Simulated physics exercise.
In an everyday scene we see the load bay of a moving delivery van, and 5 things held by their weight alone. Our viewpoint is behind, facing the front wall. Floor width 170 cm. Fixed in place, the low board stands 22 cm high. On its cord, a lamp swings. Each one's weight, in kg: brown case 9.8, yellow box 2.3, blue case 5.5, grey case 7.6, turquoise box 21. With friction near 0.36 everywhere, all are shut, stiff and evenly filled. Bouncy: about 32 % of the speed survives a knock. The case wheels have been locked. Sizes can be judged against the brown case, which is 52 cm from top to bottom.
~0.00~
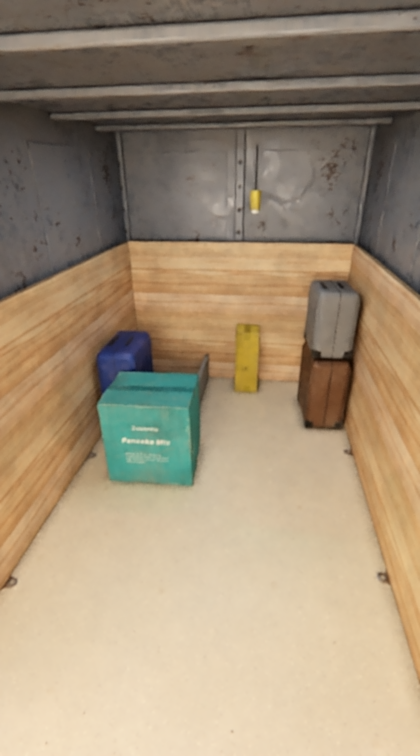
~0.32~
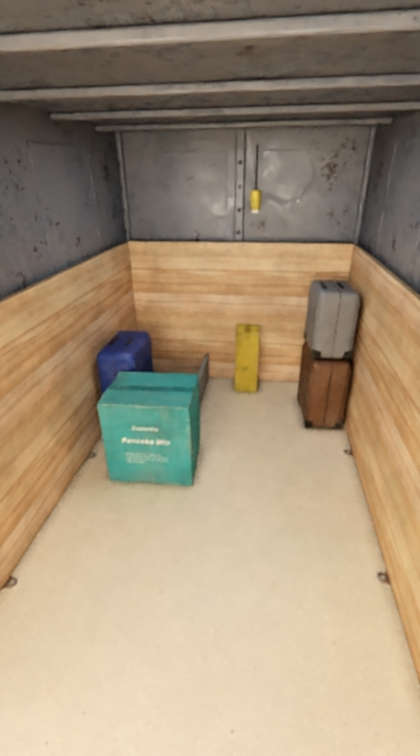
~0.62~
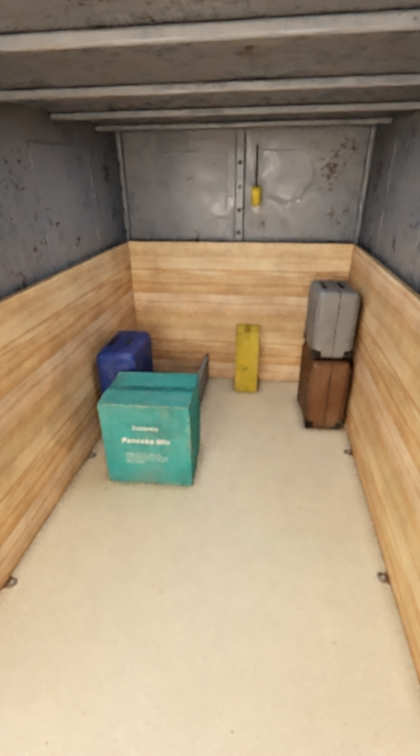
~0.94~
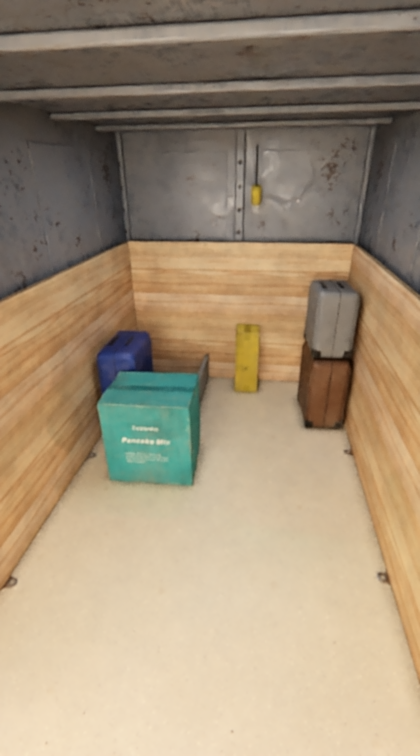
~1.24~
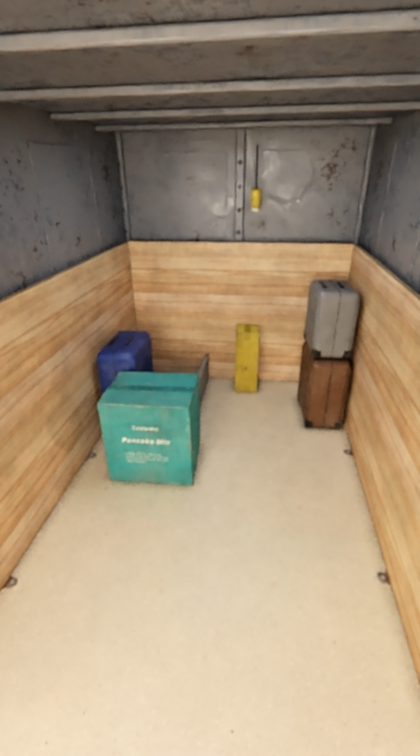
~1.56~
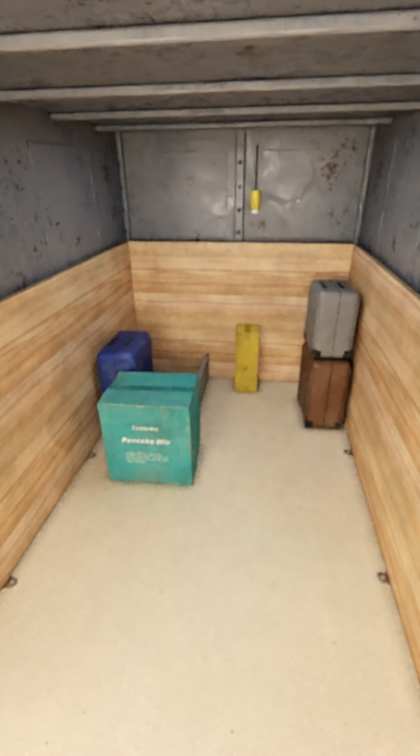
Van load bay with turquoise box, blue, brown and grey cases and yellow box standing still, a hanging yellow lamp barely swinging.
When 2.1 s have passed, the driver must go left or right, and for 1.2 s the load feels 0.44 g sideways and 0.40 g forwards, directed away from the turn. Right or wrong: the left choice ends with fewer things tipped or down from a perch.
Right.
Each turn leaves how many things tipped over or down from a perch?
A left turn gives 0, a right turn gives 2.
Turning left. By 2.56 s, push 0.40 g forwards, 0.44 g right; yellow box 7 cm from its spot near (254, 357); brown case 6 cm from its spot near (327, 380); turquoise box 8 cm from its spot.
By 2.96 s, push 0.40 g forwards, 0.44 g right; yellow box 13 cm from its spot near (261, 357); brown case 9 cm from its spot near (327, 378); blue case tilted 7°.
By 3.66 s, smooth; yellow box 13 cm from its spot near (262, 357); brown case 9 cm from its spot near (327, 378); blue case tilted 15°.
When it is over (5.5 s), not toppled but over 15 cm from the start, blue case, grey case and turquoise box; the other 2 within 15 cm of the start. End places, in pixels of the last picture, brown case near (327, 378), yellow box near (262, 357).
Turning right instead, yellow box and grey case tipped over or down from a perch, 2 of 5 in all.
